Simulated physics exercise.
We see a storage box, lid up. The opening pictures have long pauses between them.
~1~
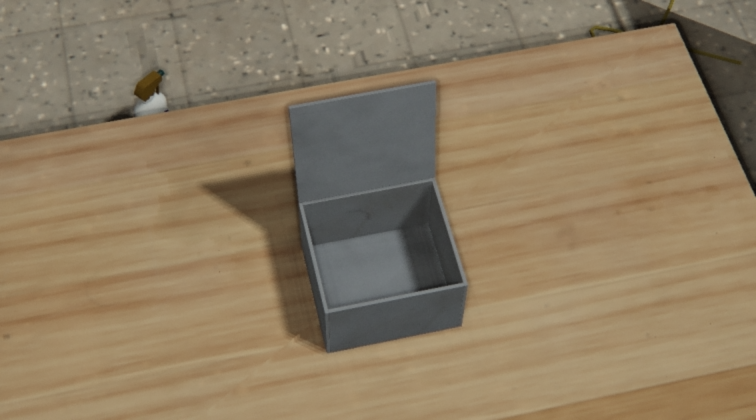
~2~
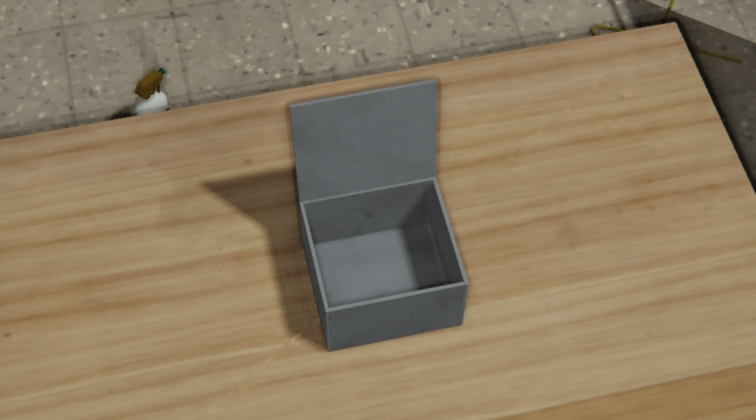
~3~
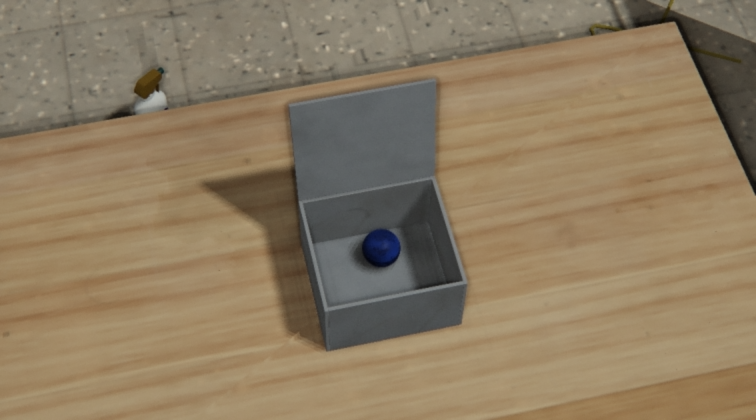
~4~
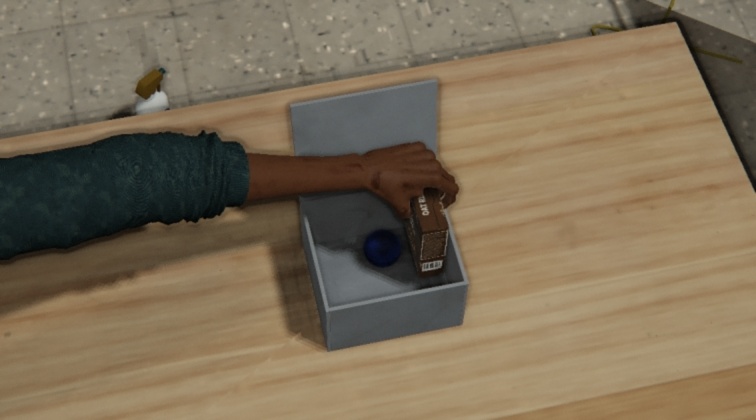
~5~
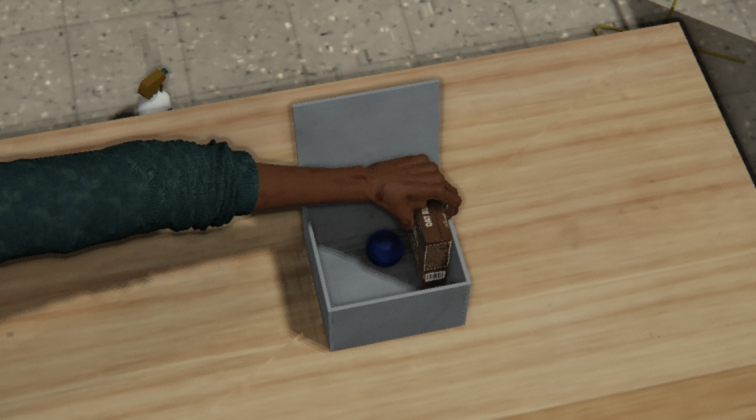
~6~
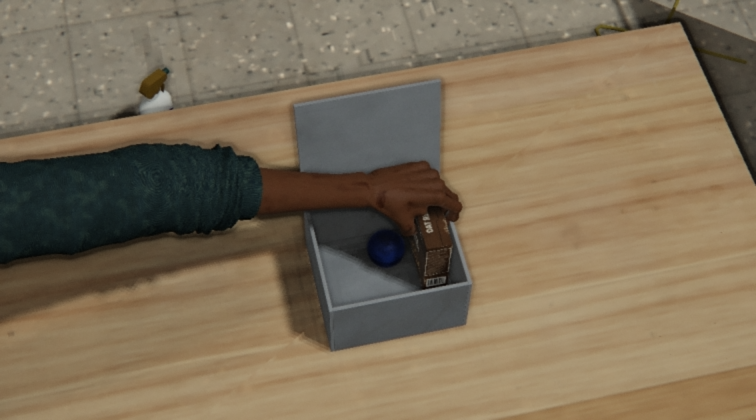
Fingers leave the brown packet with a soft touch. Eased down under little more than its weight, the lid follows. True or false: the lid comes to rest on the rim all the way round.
False, it is held up.
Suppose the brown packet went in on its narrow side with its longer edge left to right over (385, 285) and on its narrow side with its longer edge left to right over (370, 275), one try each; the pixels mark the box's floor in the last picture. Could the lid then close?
Shut, then shut.
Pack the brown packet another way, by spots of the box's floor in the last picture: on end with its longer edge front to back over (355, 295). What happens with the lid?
Result: Lid remains raised.
Then, 1.20 s past the last view, lid starting down.
Then, 1.60 s past the last view, lid 62° above the rim.
Then, 1.80 s past the last view, lid 34° above the rim.
Then, 3.10 s past the last view, lid 27° above the rim.
Finally, lid 23° above the rim; both still in place. Final places as the last picture's camera would see them, brown packet near (430, 244).
